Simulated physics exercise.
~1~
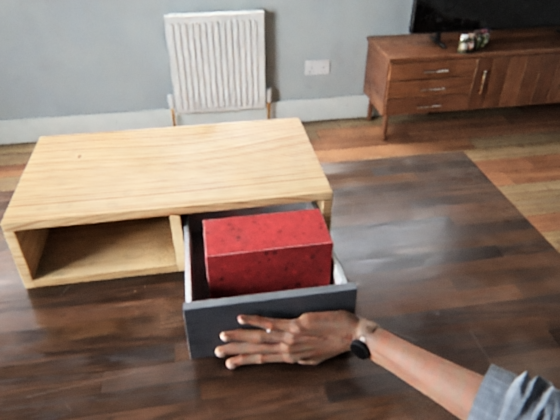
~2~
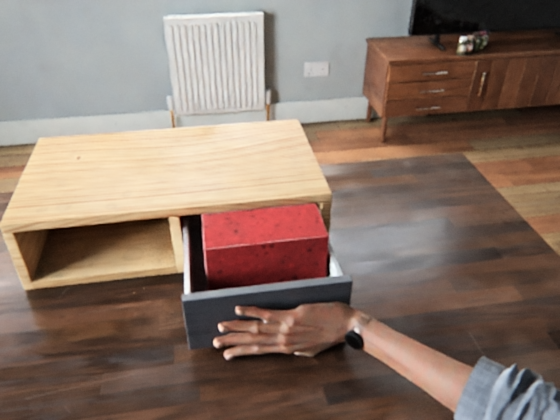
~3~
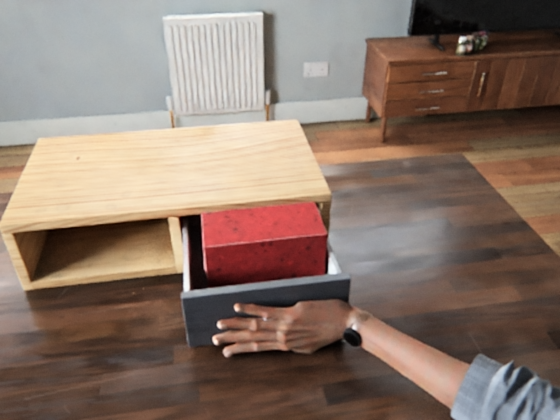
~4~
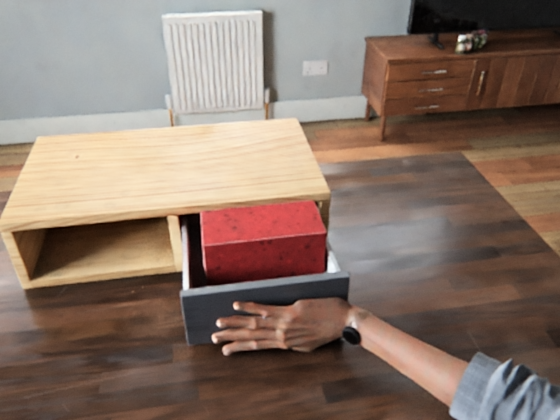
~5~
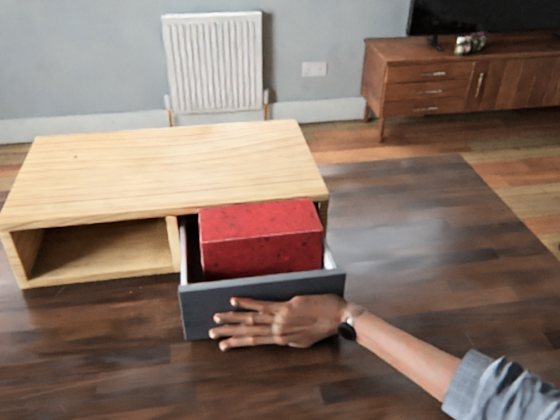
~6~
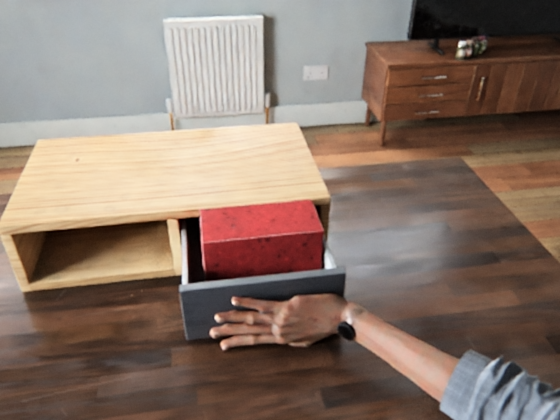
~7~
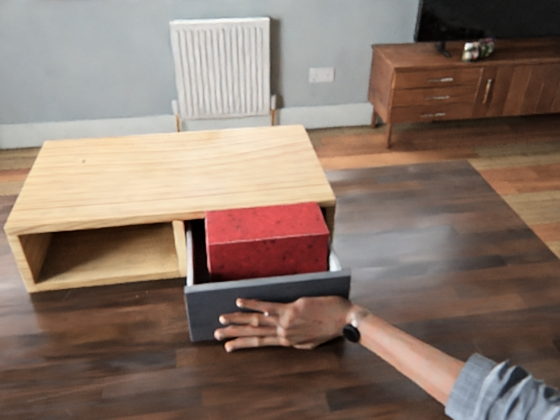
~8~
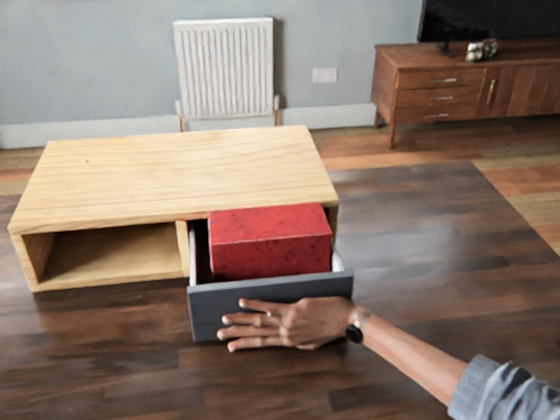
The footage shows a hand pressing against the grey front of an open drawer holding a red box in a low wooden chest. The drawer slides in slightly, then stops moving despite the hand staying against it, and remains ajar with the box still upright inside.
